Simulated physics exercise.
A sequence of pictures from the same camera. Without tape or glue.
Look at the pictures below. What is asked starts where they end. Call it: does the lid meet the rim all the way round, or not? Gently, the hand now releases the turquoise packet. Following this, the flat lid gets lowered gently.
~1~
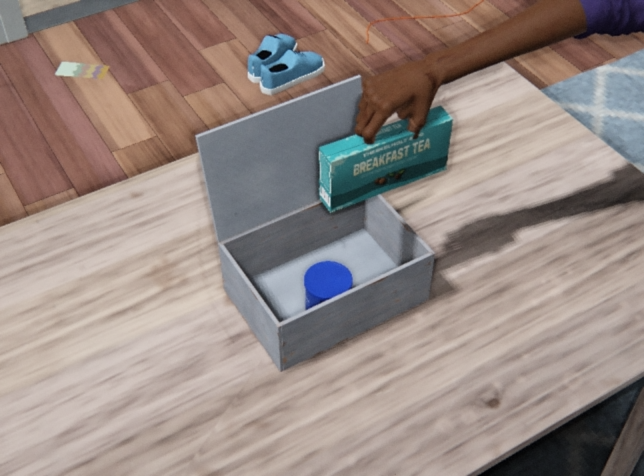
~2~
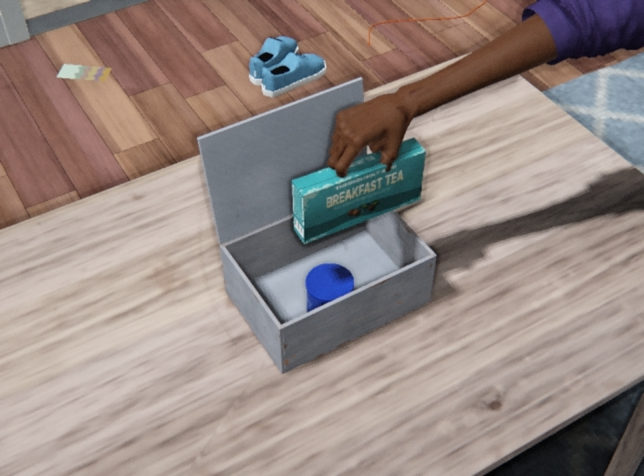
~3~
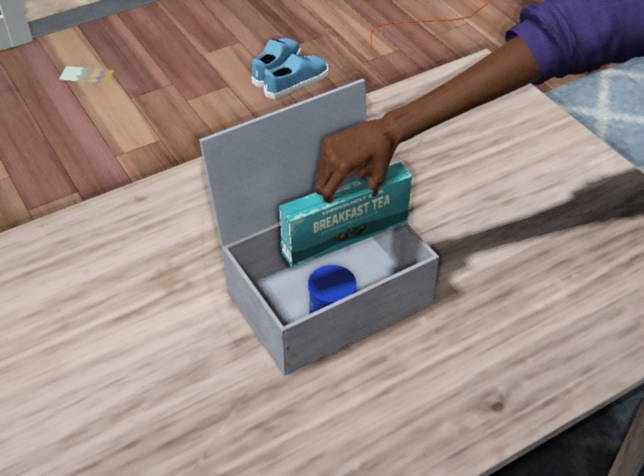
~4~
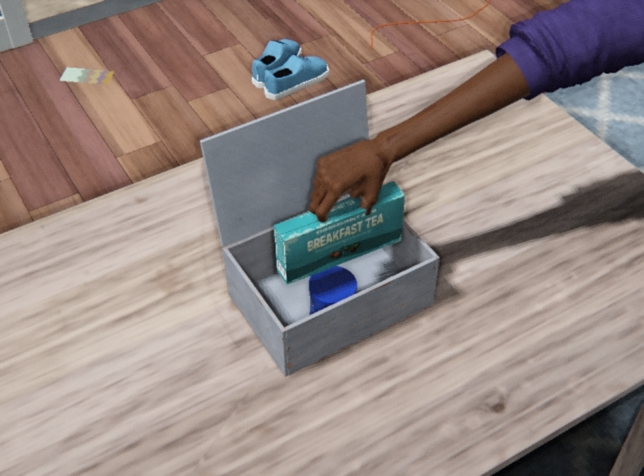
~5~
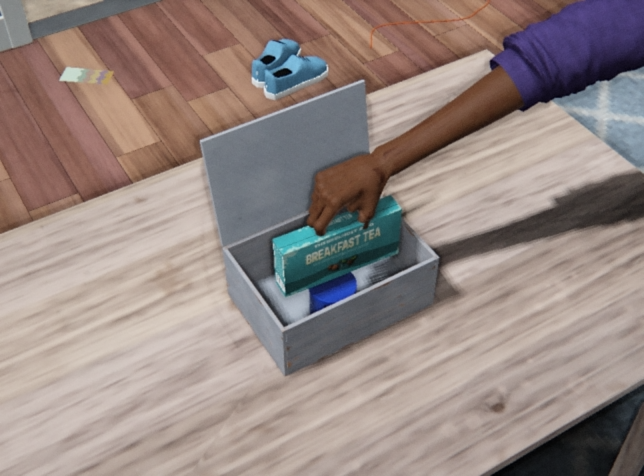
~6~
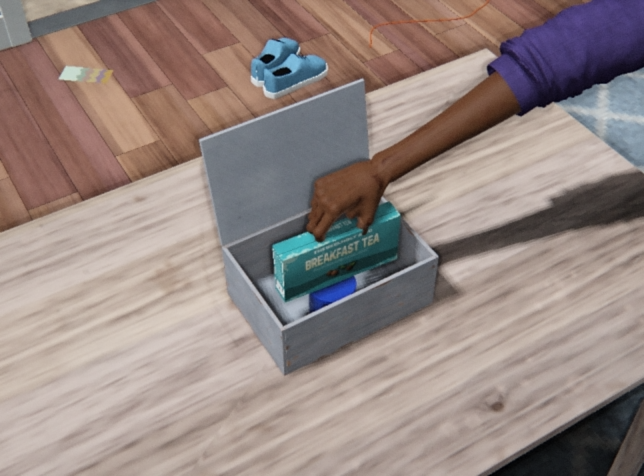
It does not meet the rim all the way round.
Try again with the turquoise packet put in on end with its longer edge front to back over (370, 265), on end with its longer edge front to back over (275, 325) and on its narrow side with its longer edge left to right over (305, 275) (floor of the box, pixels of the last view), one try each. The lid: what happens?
The lid won't shut the first time, won't shut the second time and does shut the third time.
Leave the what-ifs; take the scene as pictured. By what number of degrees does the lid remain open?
Around 35 degrees.
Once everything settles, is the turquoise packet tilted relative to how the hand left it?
As it turns out, it keeps its original angle.
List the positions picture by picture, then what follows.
The first picture shows still above its spot; turquoise packet (386, 159); blue tin (328, 294).
The second picture shows still above its spot; turquoise packet (359, 191); blue tin (330, 296).
The third picture shows still above its spot; turquoise packet (347, 215); blue tin (332, 298).
The fourth picture shows still above its spot; turquoise packet (340, 233); blue tin (333, 299).
The fifth picture shows still above its spot; turquoise packet (338, 246).
The sixth picture shows in place under the hand; turquoise packet (337, 252).
Then, 1.20 s past the last view, lid starting down.
Then, 1.70 s past the last view, lid 54° above the rim.
Finally, lid 35° above the rim; both still in place. Final places as the last picture's camera would see them, turquoise packet near (337, 253).
